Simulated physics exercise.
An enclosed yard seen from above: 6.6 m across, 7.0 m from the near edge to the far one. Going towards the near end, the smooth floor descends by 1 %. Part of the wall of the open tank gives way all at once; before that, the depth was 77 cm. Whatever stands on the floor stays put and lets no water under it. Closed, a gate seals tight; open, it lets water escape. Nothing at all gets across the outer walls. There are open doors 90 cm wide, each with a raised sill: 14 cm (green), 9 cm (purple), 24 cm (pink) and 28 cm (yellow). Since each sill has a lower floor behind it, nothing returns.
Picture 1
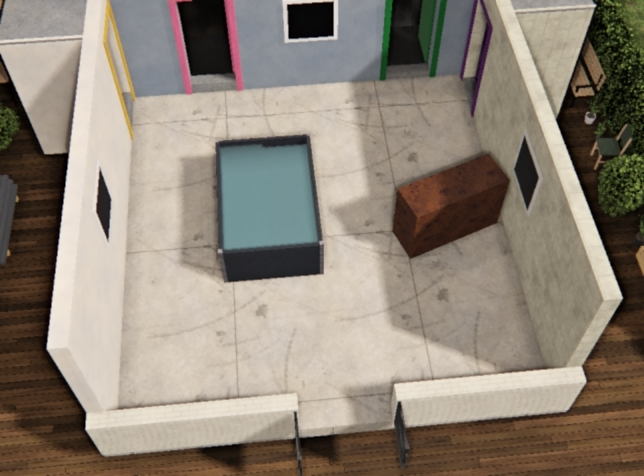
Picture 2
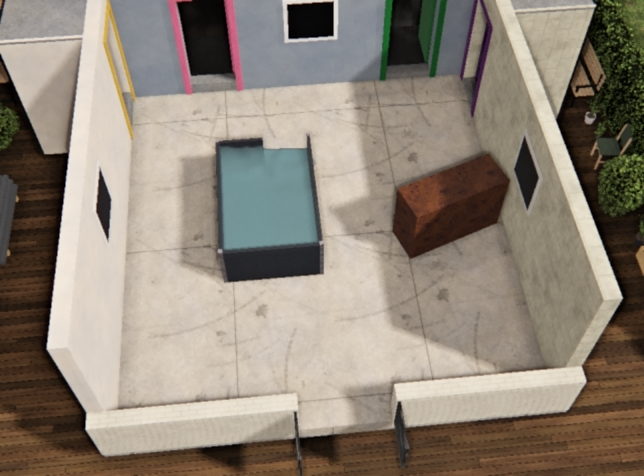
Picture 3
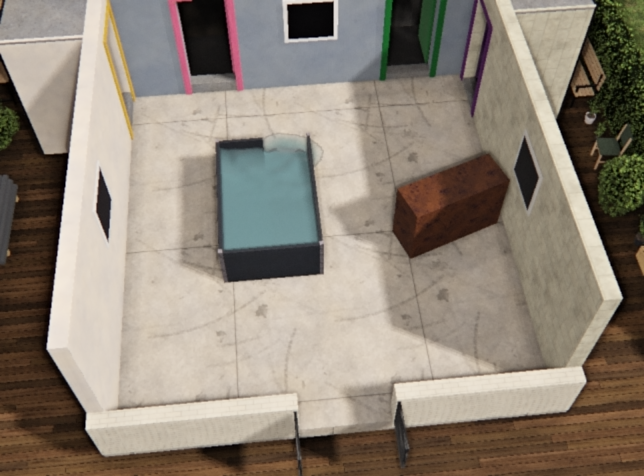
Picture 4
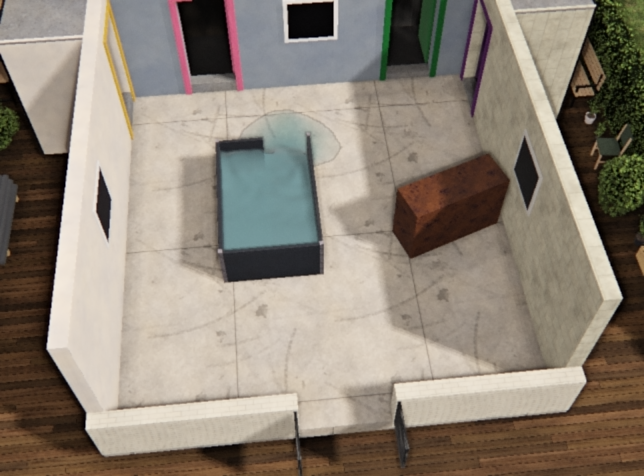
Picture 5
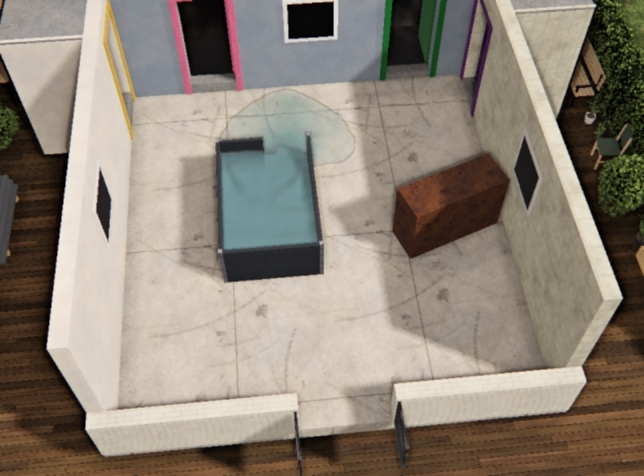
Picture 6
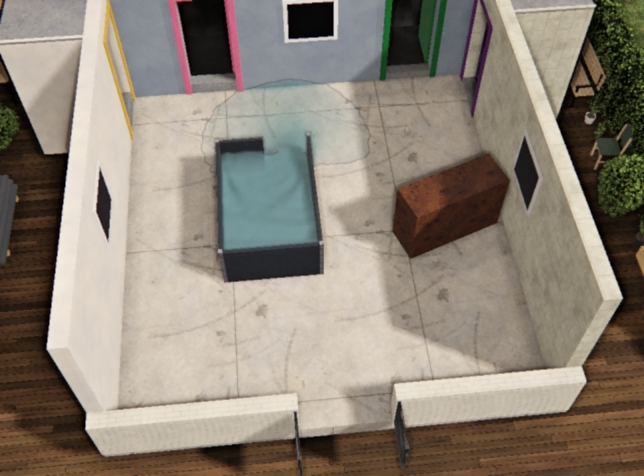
Water pouring through a gap in the far wall of a dark open tank, spreading across a walled yard's pale floor.
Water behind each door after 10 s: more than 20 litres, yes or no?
Green door: No; purple door: Yes; pink door: No; yellow door: No.
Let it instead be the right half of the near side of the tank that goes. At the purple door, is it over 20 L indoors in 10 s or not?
Then: Purple below.
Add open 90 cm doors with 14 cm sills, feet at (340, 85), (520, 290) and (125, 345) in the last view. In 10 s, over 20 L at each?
More, less, less.
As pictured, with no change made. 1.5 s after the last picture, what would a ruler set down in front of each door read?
Door by door in cm, green shows 13, purple shows 20, pink shows 21, yellow shows 25.
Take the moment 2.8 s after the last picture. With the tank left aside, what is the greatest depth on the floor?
I'd put it at close to 23 cm.
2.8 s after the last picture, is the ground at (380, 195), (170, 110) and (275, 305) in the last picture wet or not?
Listed in turn: Spared so far / swamped / spared so far.
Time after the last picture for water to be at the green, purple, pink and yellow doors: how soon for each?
Doors: Green 0.6 s / purple 1.2 s / pink 0.1 s / yellow 1.1 s.
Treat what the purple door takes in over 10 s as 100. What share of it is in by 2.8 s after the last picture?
Share: ~ 50 %.
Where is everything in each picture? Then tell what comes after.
In the first picture, still water, 77 cm deep, in the open tank at (267, 193).
In the second picture, water pours out on the open tank's far side and has run 0.5 m, to a hidden place; typically 6 cm deep outside, 77 cm at the open tank's back.
In the third picture, the front is at a hidden place, 0.8 m from the gap on the open tank's far side; 0.7 m2 of floor is under water; 77 cm left at the back of the open tank.
In the fourth picture, the front is at (291, 114), 1.4 m from the gap on the open tank's far side; 1.9 m2 of floor is under water; 77 cm left at the back of the open tank.
In the fifth picture, the front is at (286, 92), 2.0 m from the gap on the open tank's far side; 3.4 m2 of floor is under water; 77 cm left at the back of the open tank.
In the sixth picture, the front is at (321, 85), 2.3 m from the gap on the open tank's far side; 4.9 m2 of floor is under water; 73 cm left at the back of the open tank.
Then, 0.7 s after the last picture water covers 15 % of the floor and is deepest (37 cm) near (280, 90); green door 7 cm at the sill, 0 L in, purple door not reached, pink door 19 cm at the sill, 0 L in, yellow door not reached.
Then, 1.5 s after the last picture water covers 20 % of the floor and is deepest (36 cm) near (457, 78); green door 13 cm at the sill, 0 L in, purple door 20 cm at the sill, 13 L in, pink door 21 cm at the sill, 0 L in, yellow door 25 cm at the sill, 0 L in.
Then, 2.8 s after the last picture water covers 35 % of the floor and is deepest (23 cm) near (466, 110); green door 10 cm at the sill, 0 L in, purple door 24 cm at the sill, 139 L in, pink door 14 cm at the sill, 1 L in, yellow door 21 cm at the sill, 1 L in.
Then, 5.3 s after the last picture water covers 65 % of the floor and is deepest (18 cm) near (480, 197); green door 6 cm at the sill, 1 L in, purple door 17 cm at the sill, 247 L in, pink door 9 cm at the sill, 1 L in, yellow door 14 cm at the sill, 1 L in.
Then, 9.3 s after the last picture water covers 85 % of the floor and is deepest (12 cm) near (480, 197); green door 6 cm at the sill, 1 L in, purple door 8 cm at the sill, 275 L in, pink door 5 cm at the sill, 1 L in, yellow door 8 cm at the sill, 1 L in.
